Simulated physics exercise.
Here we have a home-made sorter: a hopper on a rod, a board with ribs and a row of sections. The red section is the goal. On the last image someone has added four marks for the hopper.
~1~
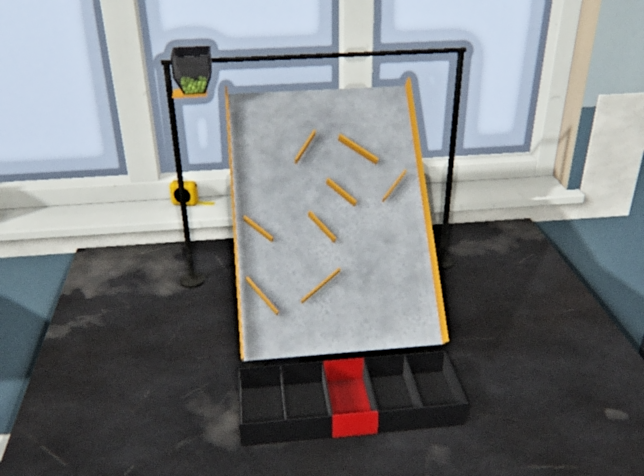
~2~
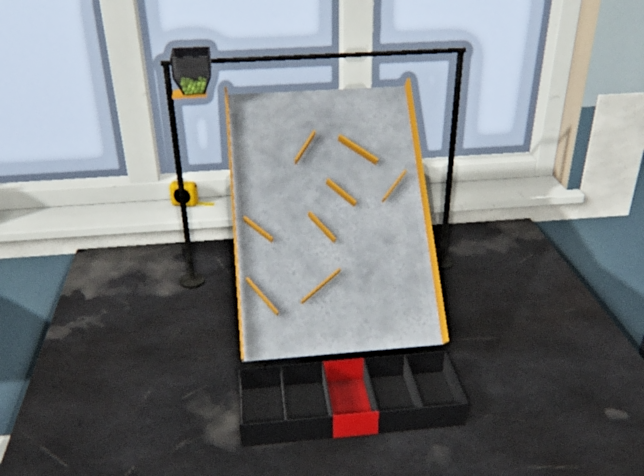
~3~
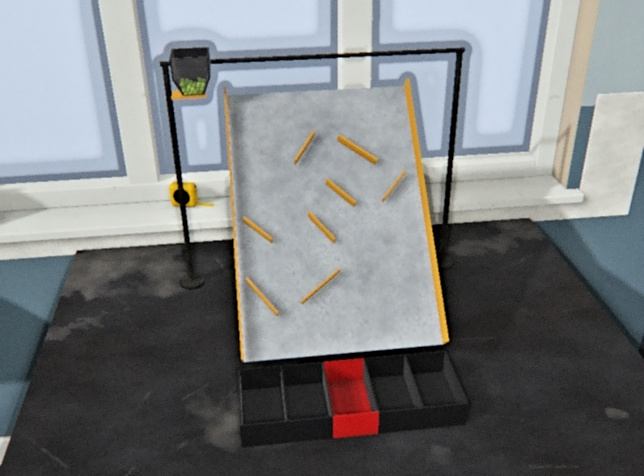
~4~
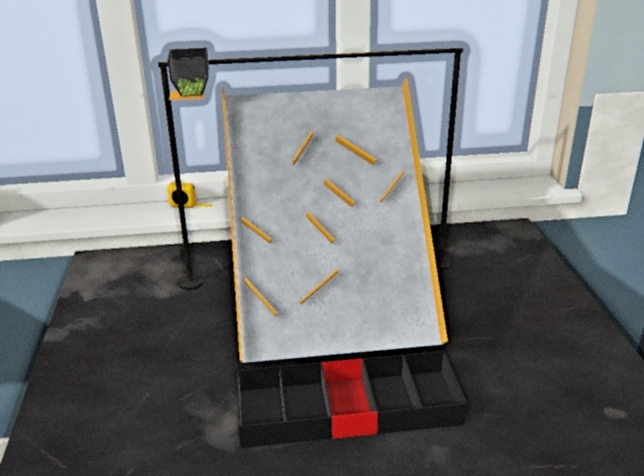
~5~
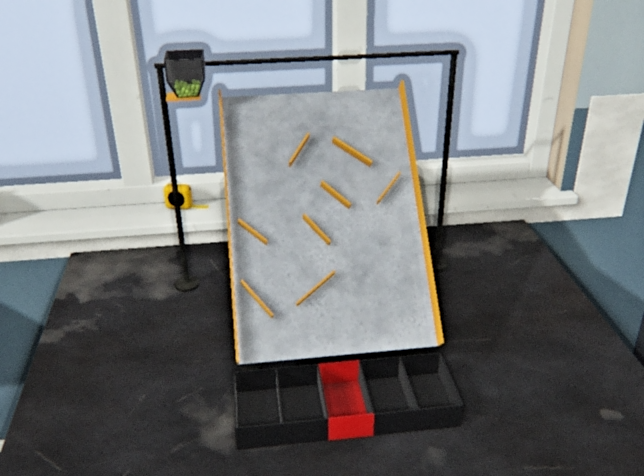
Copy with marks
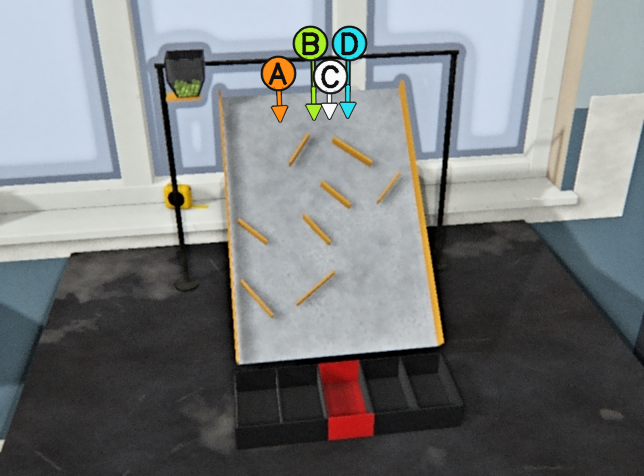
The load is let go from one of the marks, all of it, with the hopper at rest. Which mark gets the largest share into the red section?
D beats the others.
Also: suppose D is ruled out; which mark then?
C.
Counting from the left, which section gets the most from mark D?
It is the third one.
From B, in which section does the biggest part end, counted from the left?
The fifth.
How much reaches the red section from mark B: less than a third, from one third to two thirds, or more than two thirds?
Mark B gives less than a third.
On the marked copy, mark A meets the board at (279, 116); mark B meets the board at (314, 114); mark C meets the board at (329, 113); mark D meets the board at (347, 112).
With A, not one piece in the red section, every piece in other sections.
With B, about a tenth in the red section, the larger part in other sections, about a tenth outside the box.
With C, roughly a third in the red section, roughly two thirds in other sections, just a few outside the box.
With D, roughly half in the red section, roughly a third in other sections, about a tenth outside the box.
